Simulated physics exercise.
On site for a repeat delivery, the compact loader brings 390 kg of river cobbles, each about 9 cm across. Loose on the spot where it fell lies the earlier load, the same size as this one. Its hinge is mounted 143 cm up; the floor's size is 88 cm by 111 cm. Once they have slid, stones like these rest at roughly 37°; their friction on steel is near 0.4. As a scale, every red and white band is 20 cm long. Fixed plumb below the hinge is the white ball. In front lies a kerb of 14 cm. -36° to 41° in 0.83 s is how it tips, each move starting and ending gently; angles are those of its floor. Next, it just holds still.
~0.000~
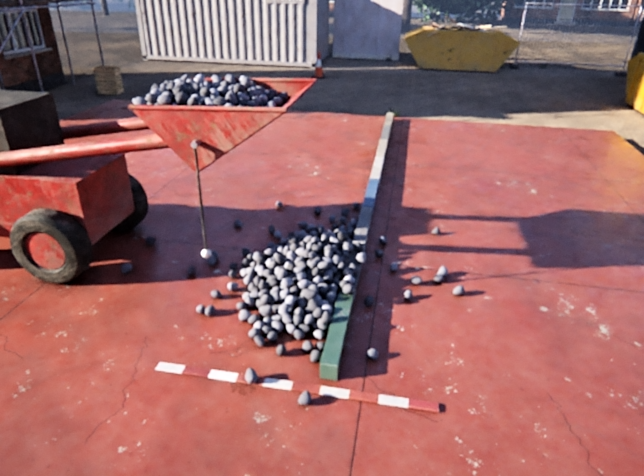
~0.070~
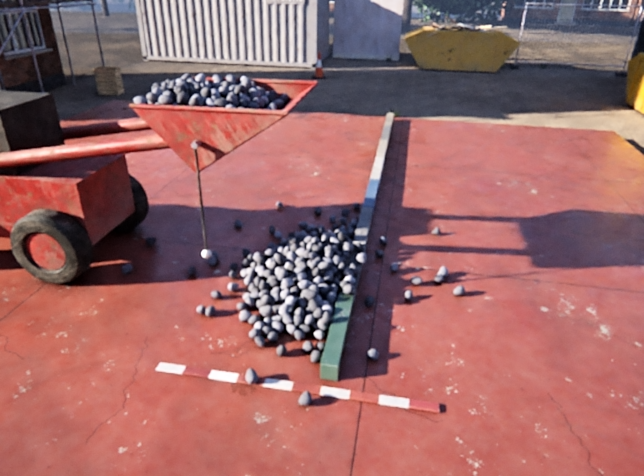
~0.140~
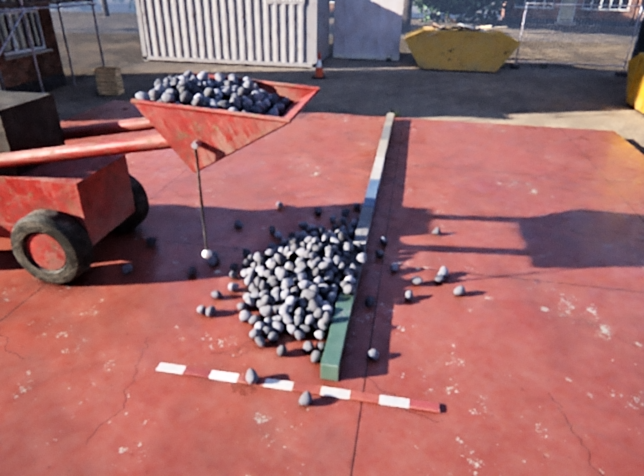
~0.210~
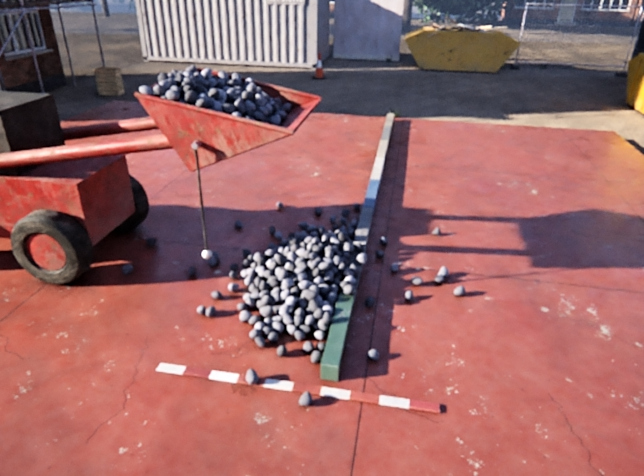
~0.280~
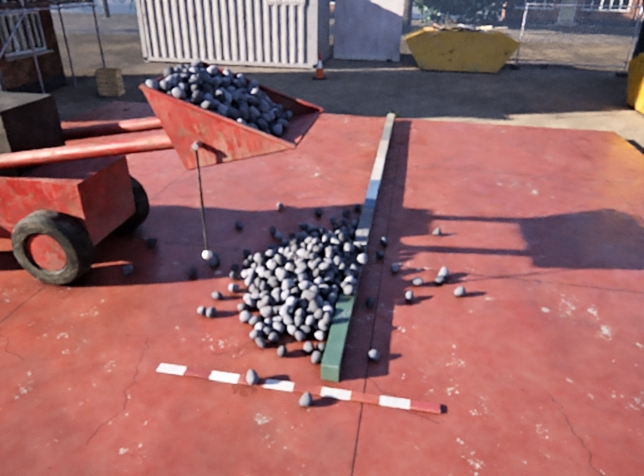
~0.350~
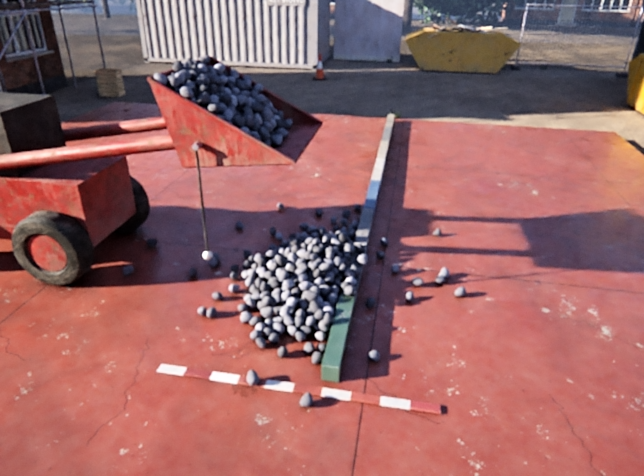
To begin with, a red loader at the left holds a raised bucket of grey stones, with a loose heap of similar stones lying against a green kerb on the red floor. The bucket then gradually tilts downward at its right end, and its stones shift and bunch together inside it.
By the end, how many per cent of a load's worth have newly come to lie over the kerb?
About 37 per cent have newly come to lie there.
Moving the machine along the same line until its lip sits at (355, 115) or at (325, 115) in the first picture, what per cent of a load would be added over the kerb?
95 % and 75 %.
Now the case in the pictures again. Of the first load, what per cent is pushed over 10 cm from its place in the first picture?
About 15 %.
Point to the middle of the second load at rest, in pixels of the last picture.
Around (339, 271).
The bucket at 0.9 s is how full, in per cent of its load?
It keeps some 70 percent of its load.
After 0.6 s the floor is at 29°; in per cent of one load, 100 in the bucket, 97 on this side of the kerb, 3 over the kerb; the foremost stones are at (424, 282).
After 0.9 s the floor is at 41°; in per cent of one load, 71 in the bucket, 126 on this side of the kerb, 3 over the kerb; the foremost stones are at (424, 282).
After 1.3 s the floor is at 41°; in per cent of one load, 13 in the bucket, 176 on this side of the kerb, 11 over the kerb; the foremost stones are at (427, 281).
After 4.0 s the floor is at 41°; in per cent of one load, 0 in the bucket, 160 on this side of the kerb, 40 over the kerb; the foremost stones are at (564, 303). Net gain over the kerb, 37.
